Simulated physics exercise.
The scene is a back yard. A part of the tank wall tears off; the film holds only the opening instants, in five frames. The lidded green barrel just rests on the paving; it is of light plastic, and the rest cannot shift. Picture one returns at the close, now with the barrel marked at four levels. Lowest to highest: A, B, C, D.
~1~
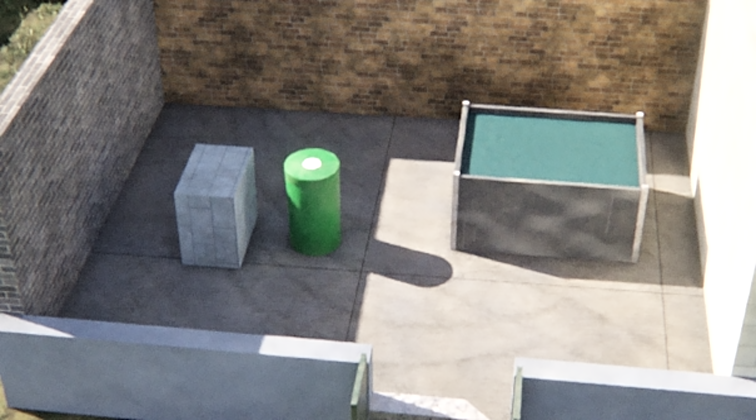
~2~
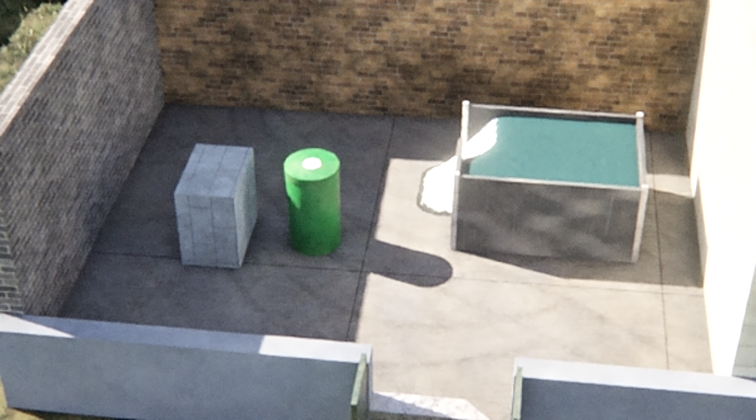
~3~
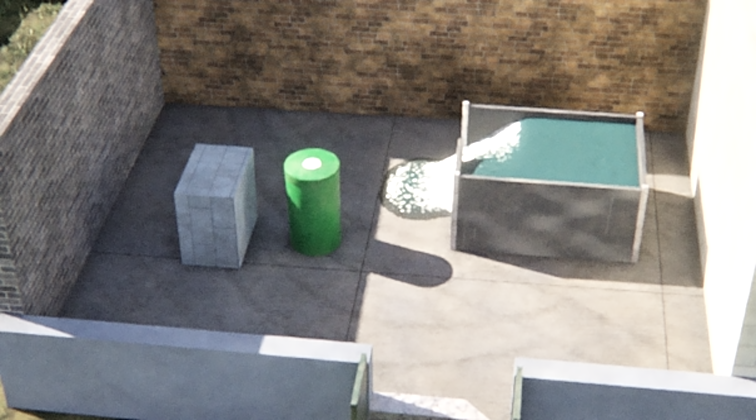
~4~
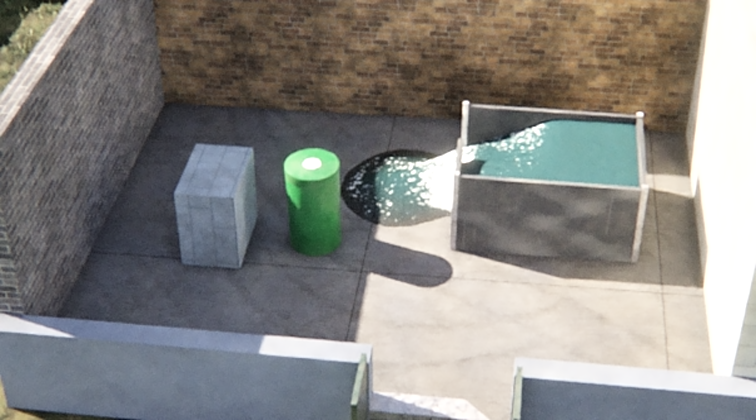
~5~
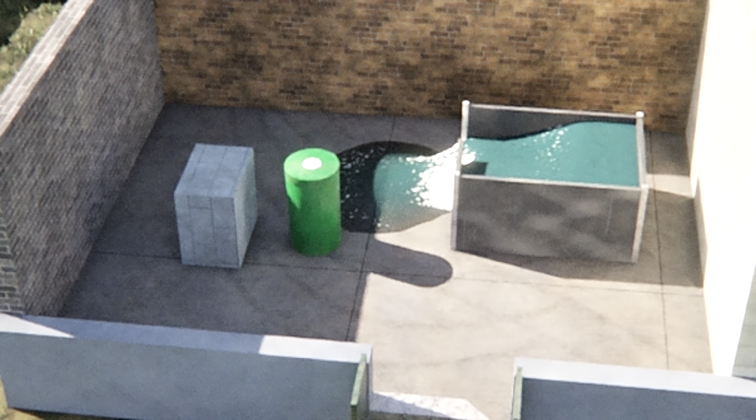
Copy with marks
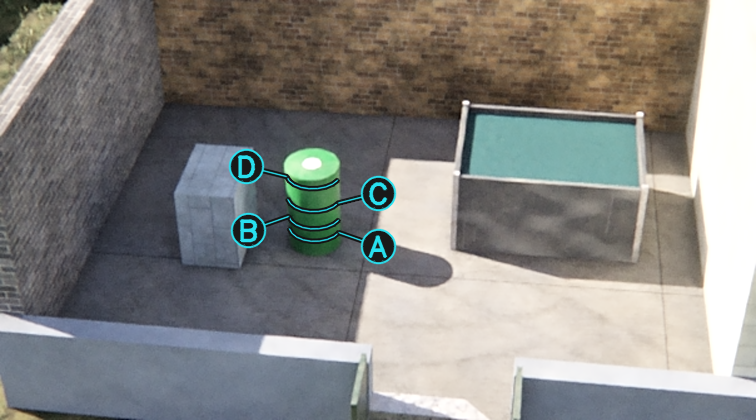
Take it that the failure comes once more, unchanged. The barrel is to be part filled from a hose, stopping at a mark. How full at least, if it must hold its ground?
Use mark A.
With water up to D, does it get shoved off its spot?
No, that is safe.
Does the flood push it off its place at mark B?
No, that is safe.
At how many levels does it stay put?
All four.
On the marked copy, A at (311, 241); B at (310, 228); C at (309, 211); D at (309, 188); from the bottom up A, B, C, D.
Choosing A, it does not move.
Choosing B, it does not move.
Choosing C, it does not move.
Choosing D, it does not move.
